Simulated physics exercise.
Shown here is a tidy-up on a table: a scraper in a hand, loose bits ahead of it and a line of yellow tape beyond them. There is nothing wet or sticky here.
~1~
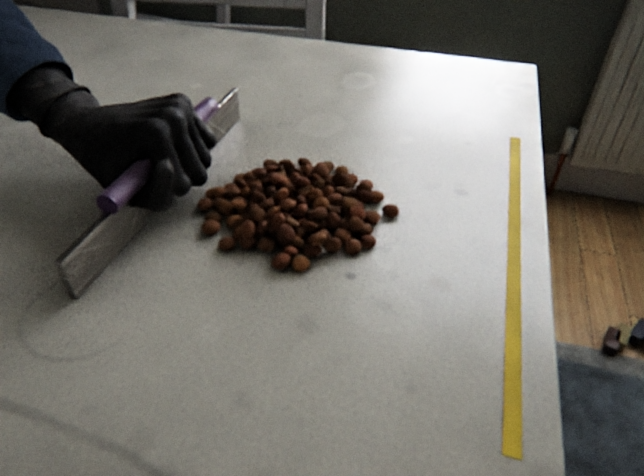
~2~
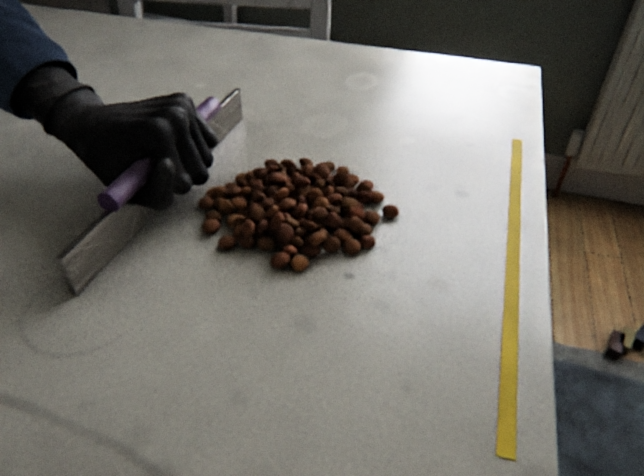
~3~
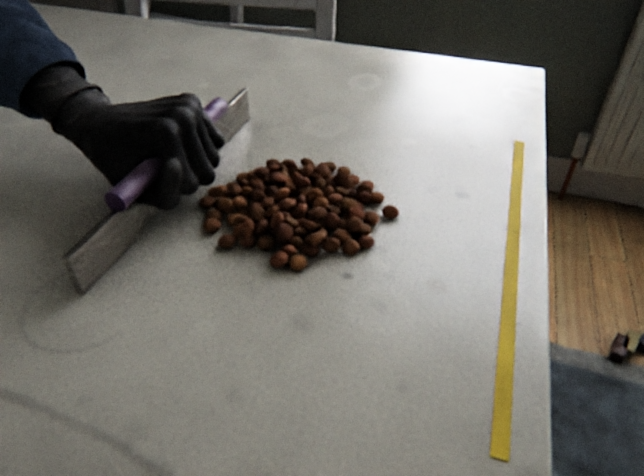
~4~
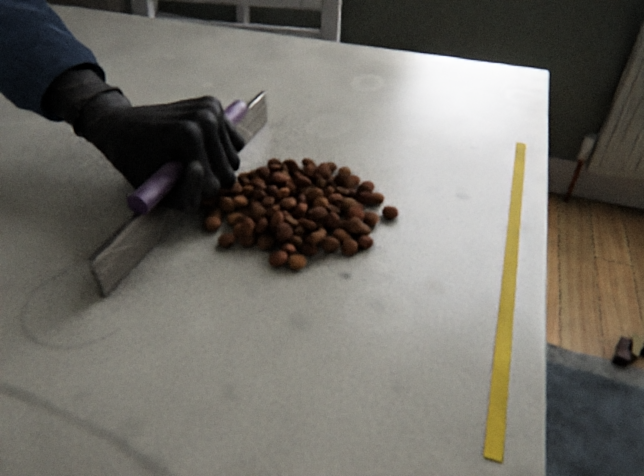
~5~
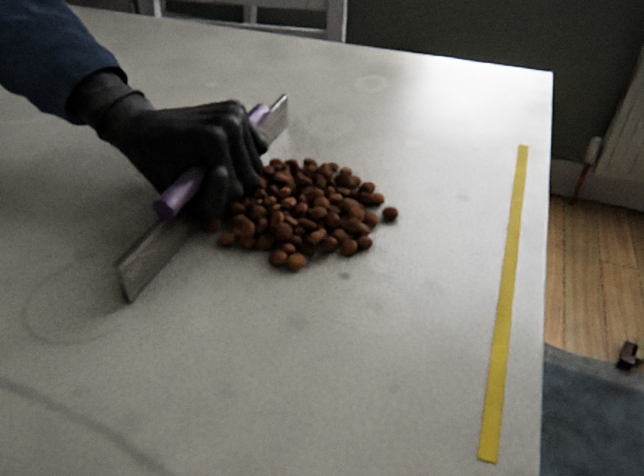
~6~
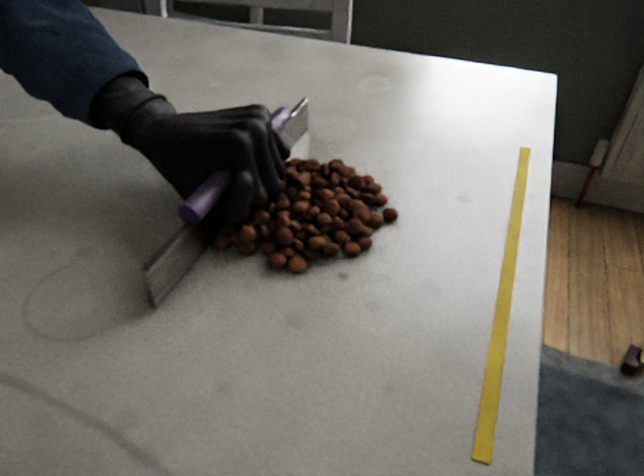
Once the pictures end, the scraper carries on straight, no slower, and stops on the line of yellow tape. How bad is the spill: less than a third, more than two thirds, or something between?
The heap loses upwards of two thirds.
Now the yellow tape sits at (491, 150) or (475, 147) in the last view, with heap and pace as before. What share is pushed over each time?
In order, close to 40 and 20 per cent.
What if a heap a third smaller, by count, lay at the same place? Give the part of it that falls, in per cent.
Something like 80 pieces in every hundred.
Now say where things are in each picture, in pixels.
Scraper at (83, 261), at rest; yellow tape at (515, 147), about two fingers from the edge; edge at (551, 260); the heap at (303, 203), bits of dog kibble, in the first frame.
Scraper at (84, 258), at rest, in the second frame.
Scraper at (91, 257); the heap at (303, 202), in the third frame.
Scraper at (114, 260), in the fourth frame.
Scraper at (139, 265); the heap at (304, 202), a small part pushed along, in the fifth frame.
Scraper at (164, 270); yellow tape at (524, 156); edge at (546, 271); the heap at (317, 206), about two thirds pushed along, in the sixth frame.
Soon, scraper still moving, near (380, 195); heap all on the table, its front near (486, 274).
A while on, scraper stopped at the yellow tape; heap about two thirds over the edge.
Towards the end, scraper stopped at the yellow tape; heap most over the edge.
Finally, scraper stopped at the yellow tape; heap most over the edge.
